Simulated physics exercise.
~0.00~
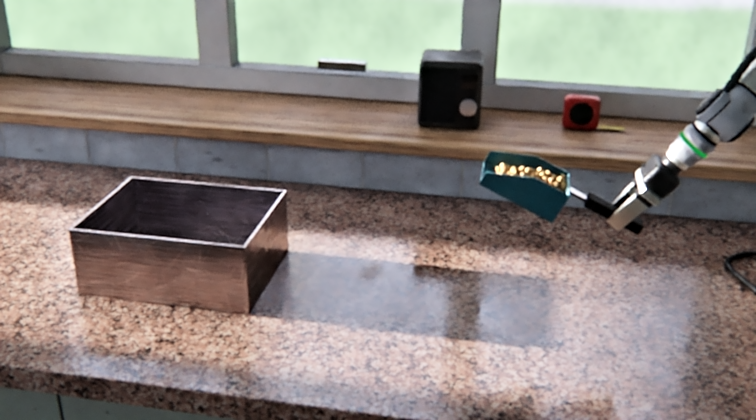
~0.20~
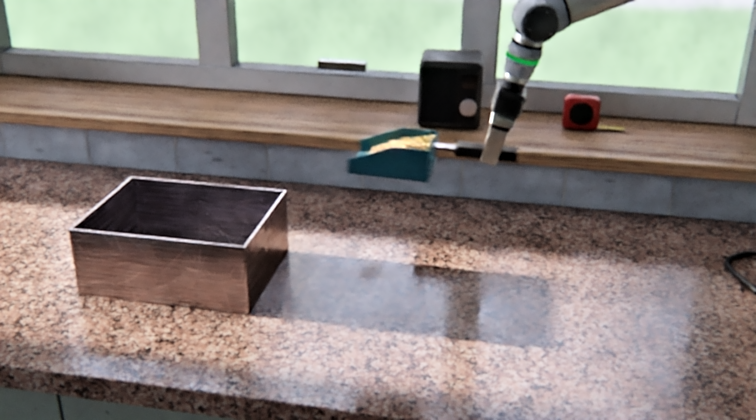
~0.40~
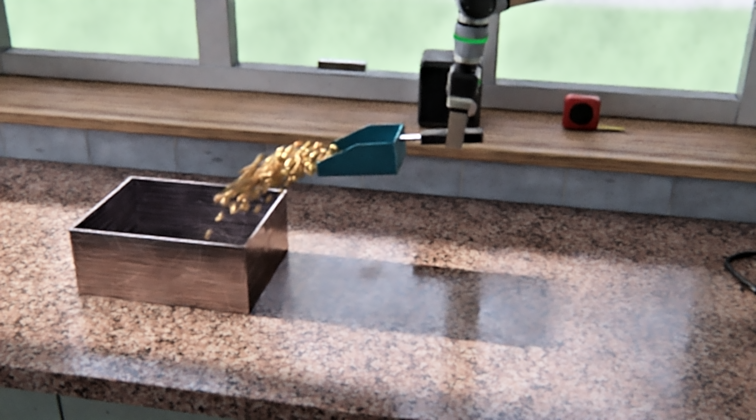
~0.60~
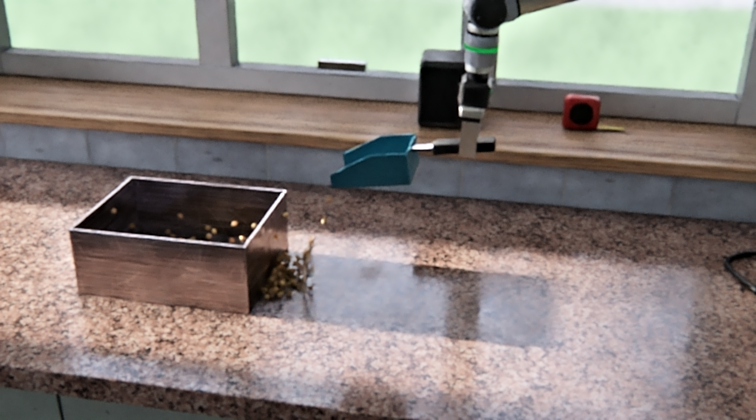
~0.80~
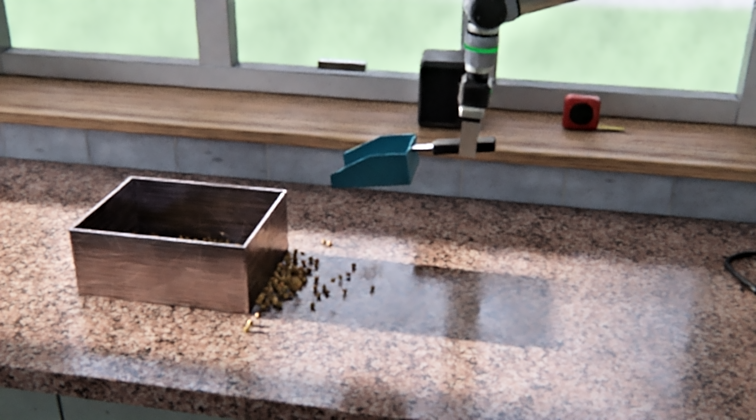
A robot arm swept a teal scoop of dried chickpeas left across the counter and flung them toward an open bin, then drew back slightly and stopped; many landed inside, but a good number spilled beside it on the countertop.
